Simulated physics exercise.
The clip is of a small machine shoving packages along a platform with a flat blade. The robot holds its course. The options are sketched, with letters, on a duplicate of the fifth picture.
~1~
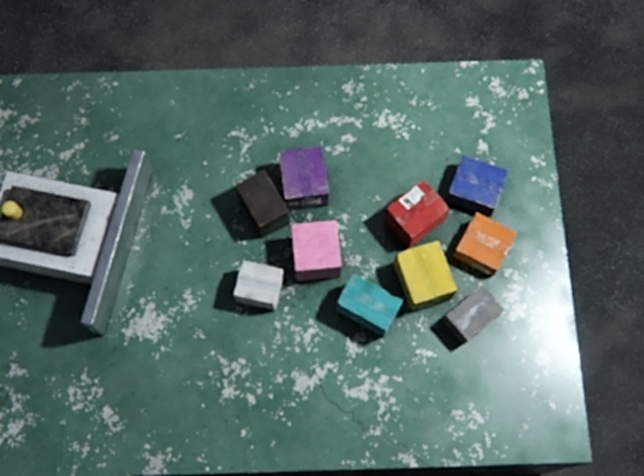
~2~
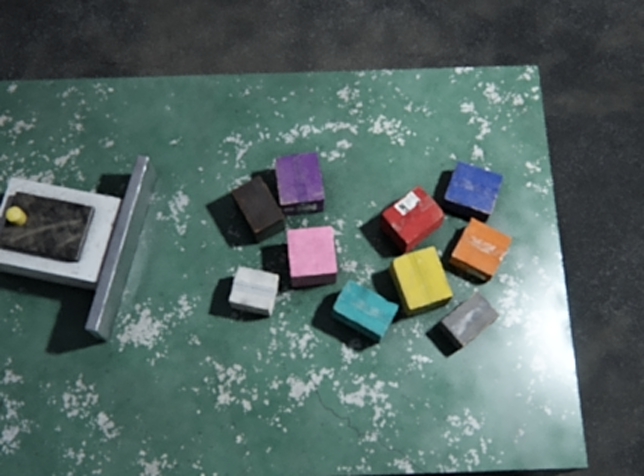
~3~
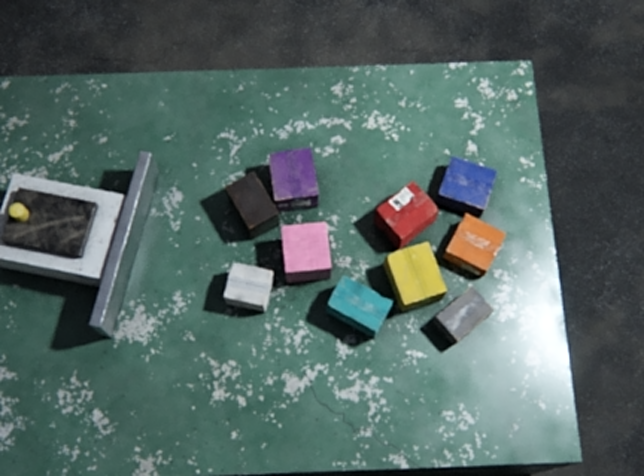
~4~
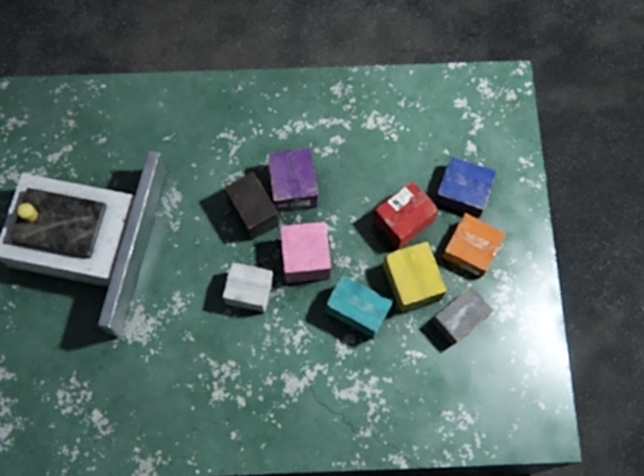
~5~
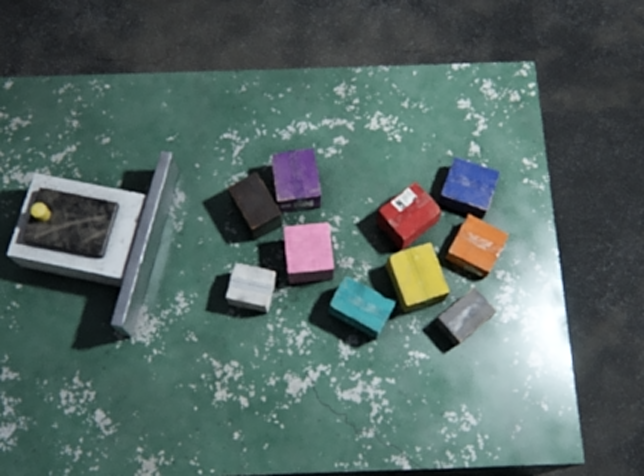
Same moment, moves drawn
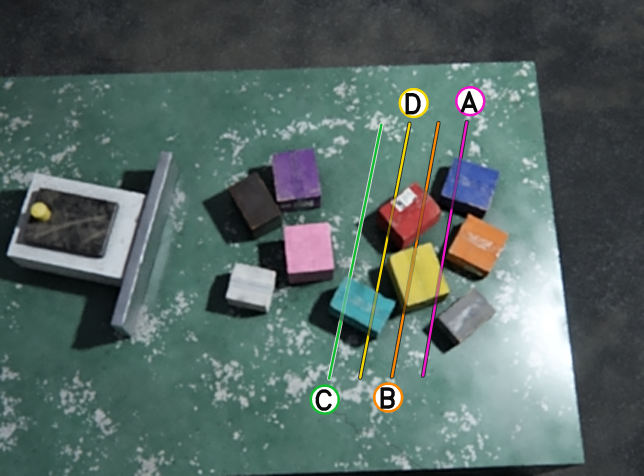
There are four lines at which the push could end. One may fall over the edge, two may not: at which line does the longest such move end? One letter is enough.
A.
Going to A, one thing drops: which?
The orange parcel goes over.
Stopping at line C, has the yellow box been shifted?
Yes.
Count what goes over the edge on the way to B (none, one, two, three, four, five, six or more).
In all, none.
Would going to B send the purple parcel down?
By then, no.
On the marked copy, A at (446, 243); B at (417, 244); C at (357, 246); D at (386, 245).
With A. Early on, robot (188, 220); purple parcel (317, 180); white box (271, 290).
Further on, robot (297, 216); orange parcel (505, 238); blue parcel (475, 184).
At the end, robot (381, 213); orange parcel over the edge; blue parcel (543, 178); one fallen.
As for the rest, B is within the limit but short; C is within the limit but short; D is within the limit but short.
